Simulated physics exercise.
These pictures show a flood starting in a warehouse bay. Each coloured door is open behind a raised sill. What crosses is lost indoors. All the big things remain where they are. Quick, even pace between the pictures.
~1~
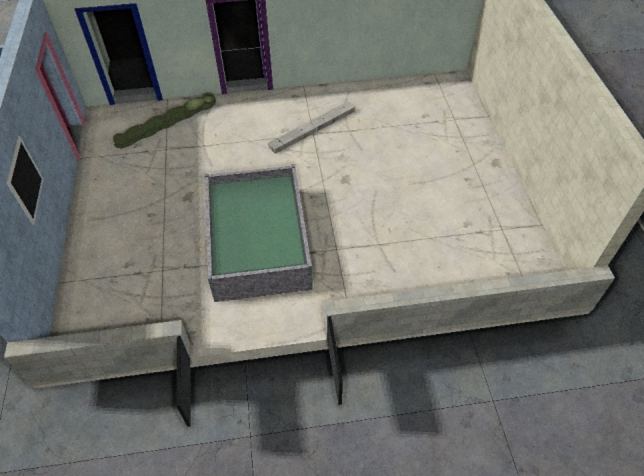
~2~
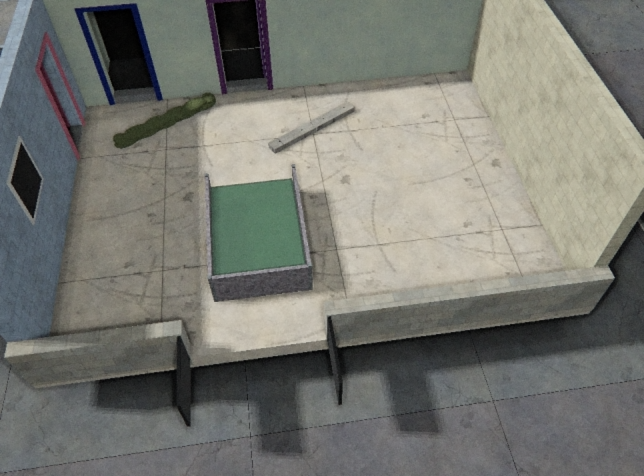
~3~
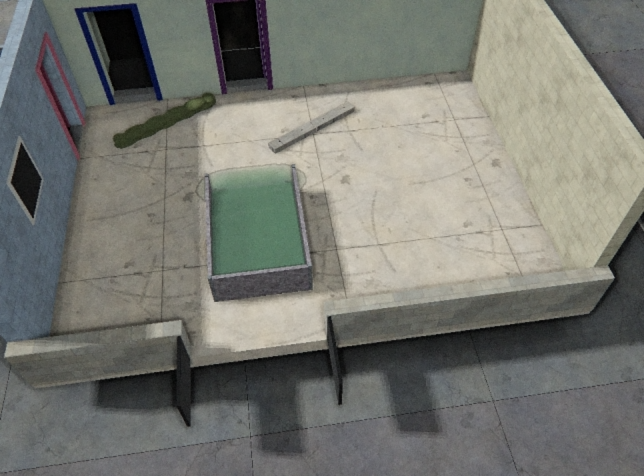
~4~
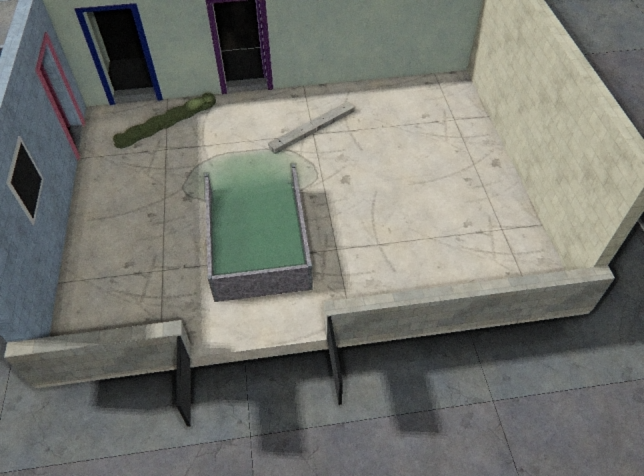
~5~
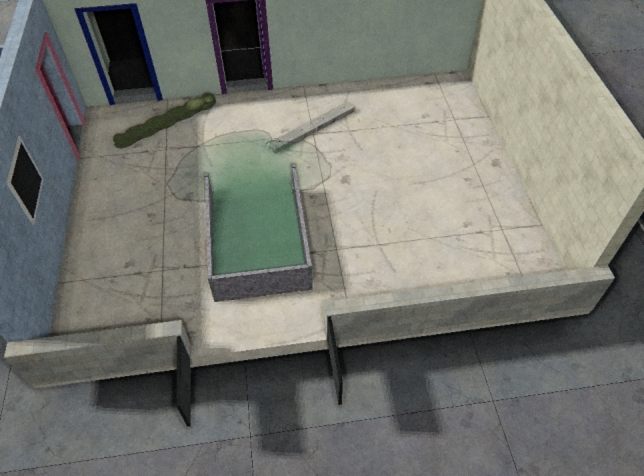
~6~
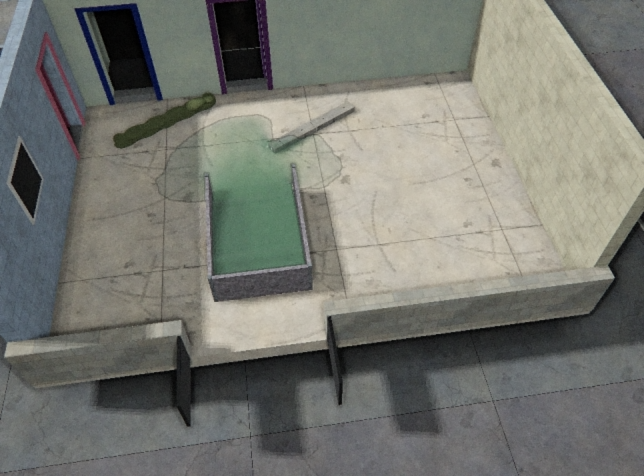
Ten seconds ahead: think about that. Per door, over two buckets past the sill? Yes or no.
Purple door yes, blue door no, pink door no.
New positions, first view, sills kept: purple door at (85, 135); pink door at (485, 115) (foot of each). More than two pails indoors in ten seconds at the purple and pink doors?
Note: Purple door keeps within limits; pink door breaks the limit.
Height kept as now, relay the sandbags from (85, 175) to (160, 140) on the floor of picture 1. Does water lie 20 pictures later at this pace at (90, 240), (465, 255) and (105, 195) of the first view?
The first point is still bare, the second still bare and the third swamped.
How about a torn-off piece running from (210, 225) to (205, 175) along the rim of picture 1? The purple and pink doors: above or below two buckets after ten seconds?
Turns out the purple one stays beneath it, while the pink one gets past it.
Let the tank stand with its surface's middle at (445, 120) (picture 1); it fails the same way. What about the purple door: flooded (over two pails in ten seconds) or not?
Purple door: Remains within limit.
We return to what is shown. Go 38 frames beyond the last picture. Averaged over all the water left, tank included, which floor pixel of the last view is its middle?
I'd say near (292, 150).
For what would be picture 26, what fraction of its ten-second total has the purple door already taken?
Around 90 in a hundred.
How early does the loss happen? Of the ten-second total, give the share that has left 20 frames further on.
I'd estimate close to 85 per cent.
A moment on, water covers 20 % of the floor; the purple door under two buckets in, the blue door not reached, the pink door not reached.
Next, water covers 30 % of the floor; the purple door over two buckets in, the blue door wet at the sill, nothing in, the pink door not reached.
Then, water covers 45 % of the floor; the purple door far over two buckets in, the blue door wet at the sill, nothing in, the pink door wet at the sill, nothing in.
Later, water covers 55 % of the floor; the purple door far over two buckets in, the blue door wet at the sill, nothing in, the pink door under two buckets in.
In the end, water covers 90 % of the floor; the purple door far over two buckets in, the blue door wet at the sill, nothing in, the pink door under two buckets in.
